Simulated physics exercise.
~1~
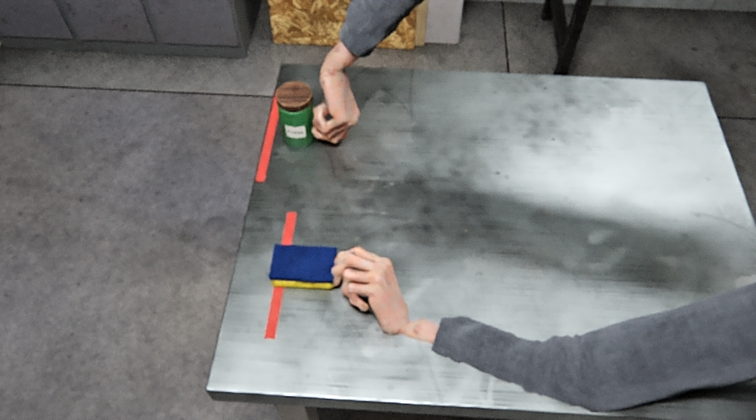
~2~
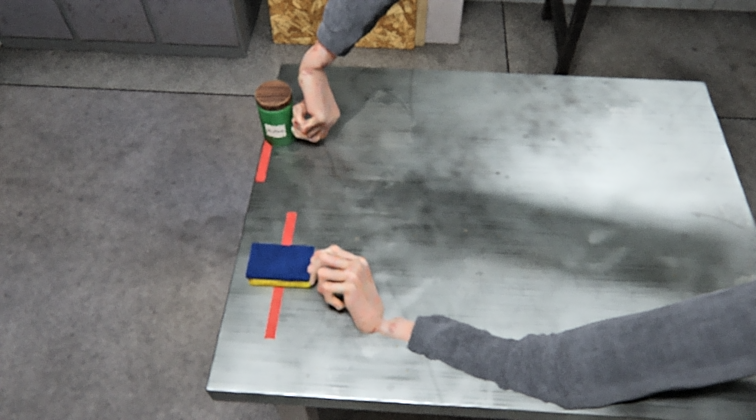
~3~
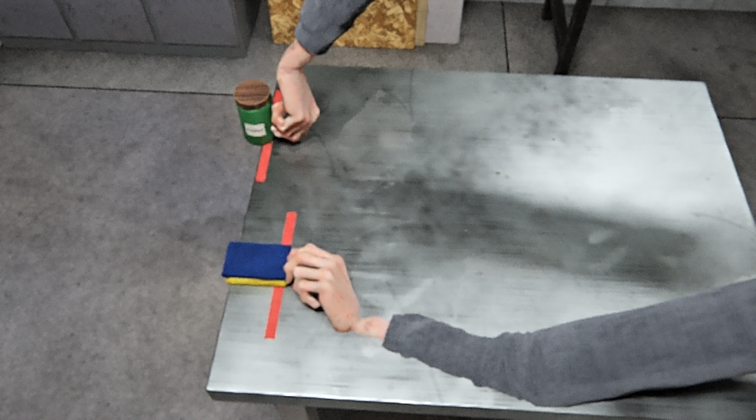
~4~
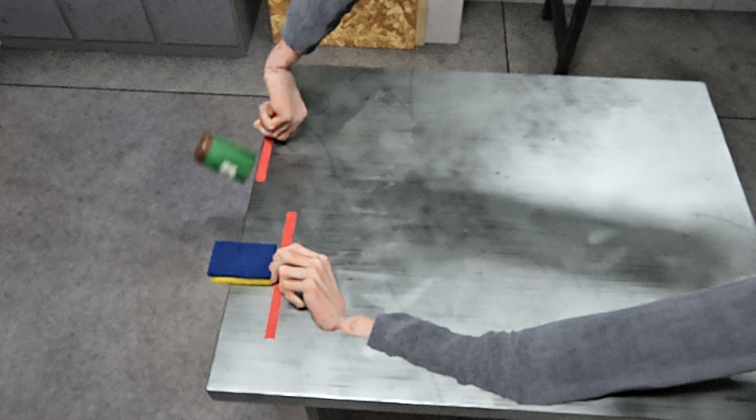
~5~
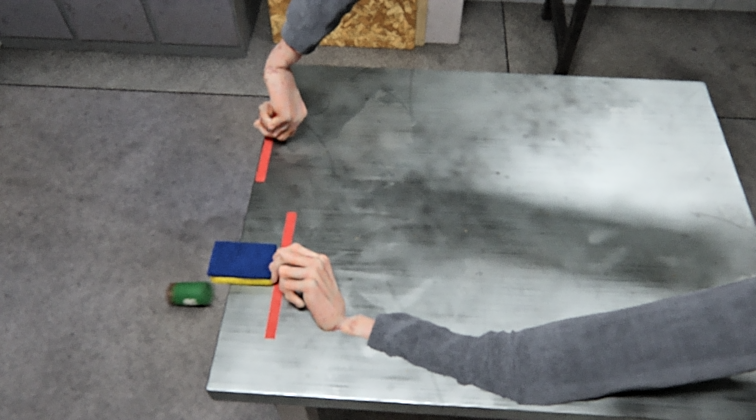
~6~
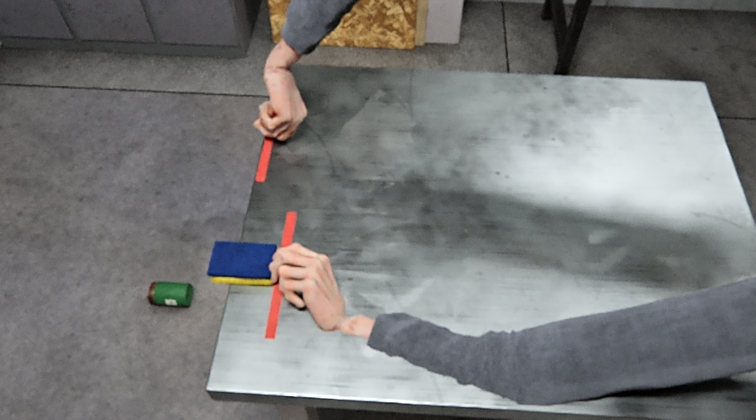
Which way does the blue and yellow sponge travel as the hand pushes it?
The sponge slides to the left, toward the edge of the table.
